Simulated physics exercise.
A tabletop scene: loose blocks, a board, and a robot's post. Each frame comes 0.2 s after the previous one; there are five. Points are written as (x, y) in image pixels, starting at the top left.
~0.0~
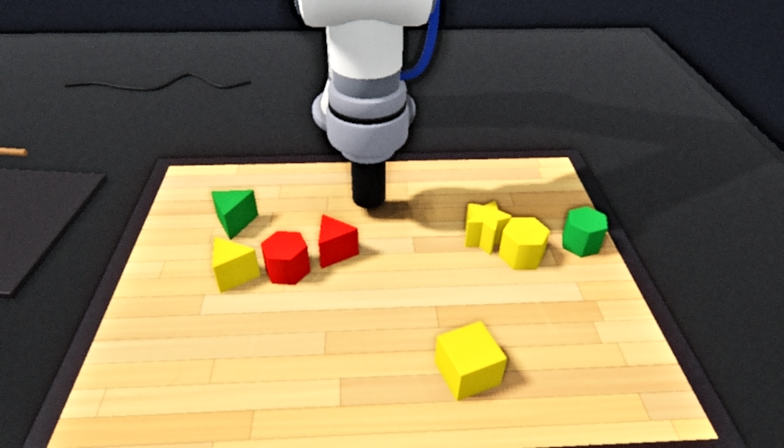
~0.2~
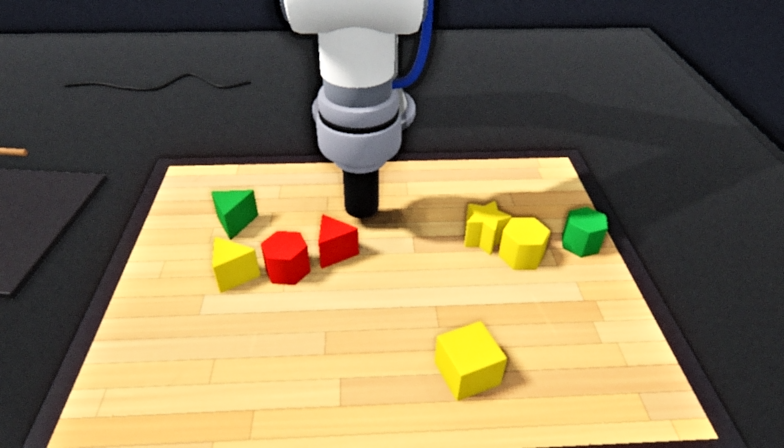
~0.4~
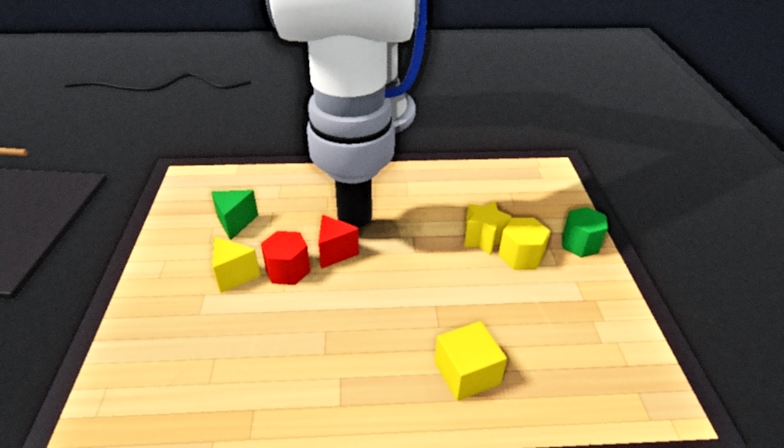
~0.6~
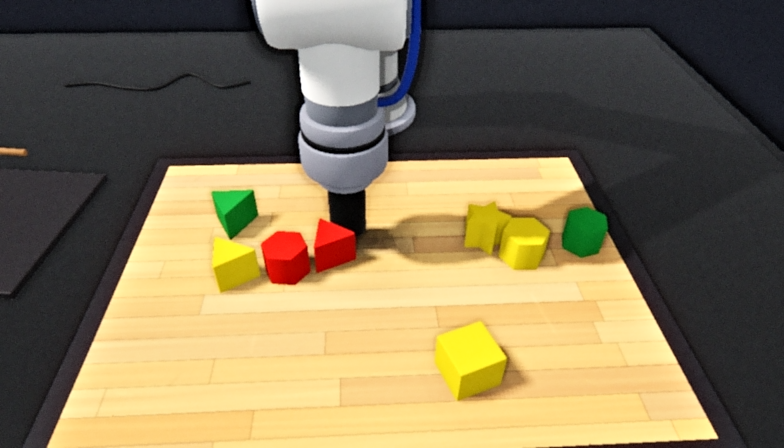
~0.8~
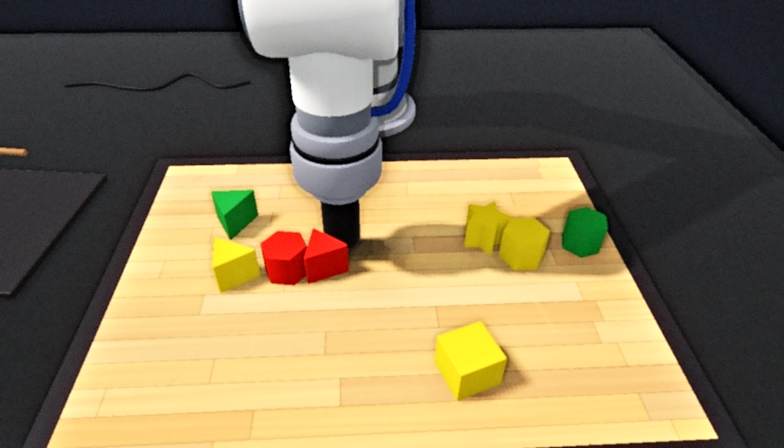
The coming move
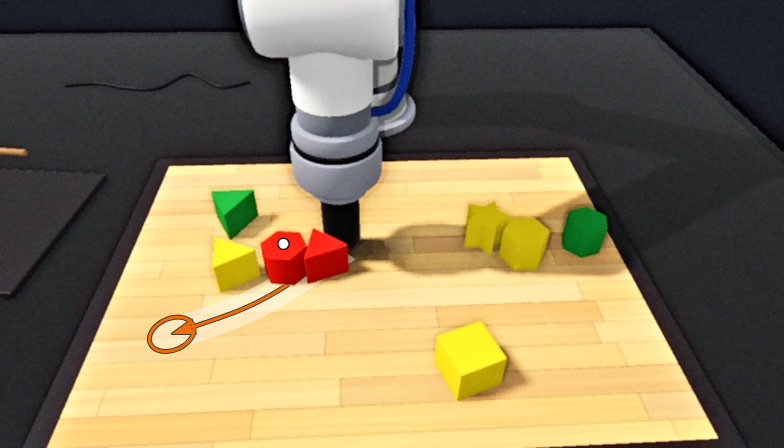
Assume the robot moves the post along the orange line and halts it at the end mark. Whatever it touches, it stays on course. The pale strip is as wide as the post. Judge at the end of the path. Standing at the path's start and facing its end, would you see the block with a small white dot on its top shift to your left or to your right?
The right-hand side.
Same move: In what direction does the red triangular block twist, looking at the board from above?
Viewed from overhead, the red triangular block winds up turned anticlockwise.
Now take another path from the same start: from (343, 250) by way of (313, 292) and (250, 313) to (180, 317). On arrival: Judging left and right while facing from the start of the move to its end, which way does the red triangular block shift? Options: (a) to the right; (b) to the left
b (to the left)
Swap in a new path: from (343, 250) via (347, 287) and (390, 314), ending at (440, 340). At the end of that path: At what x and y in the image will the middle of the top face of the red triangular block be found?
Put as a pixel place, it's (309, 265).
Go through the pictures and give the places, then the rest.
In the first frame, lower end of the post at (369, 200), tops of blocks, yellow triangular block at (228, 250), red hexagon at (284, 244), red triangular block at (333, 228).
In the second frame, post at (362, 209), blocks as before.
In the third frame, post at (355, 219), blocks as before.
In the fourth frame, post at (348, 229), red triangular block at (330, 232).
In the fifth frame, post at (342, 239), yellow triangular block at (228, 250), red hexagon at (283, 244), red triangular block at (322, 243).
The drawn path runs from (343, 250) through (296, 280) and (240, 310) to (172, 334); the dot is on the red hexagon.
On the path given first. One third of the way, post at (294, 269); yellow triangular block at (212, 248), turned 20° anticlockwise; red hexagon at (249, 256), turned 75° clockwise; red triangular block at (291, 279), turned 35° anticlockwise.
Two thirds of the way, post at (237, 299); yellow triangular block at (194, 242); red hexagon at (210, 261); red triangular block at (283, 290), turned 70° anticlockwise.
At the end, post at (167, 323); yellow triangular block at (193, 240); red hexagon at (203, 262), turned 140° clockwise; red triangular block at (283, 290), turned 70° anticlockwise.
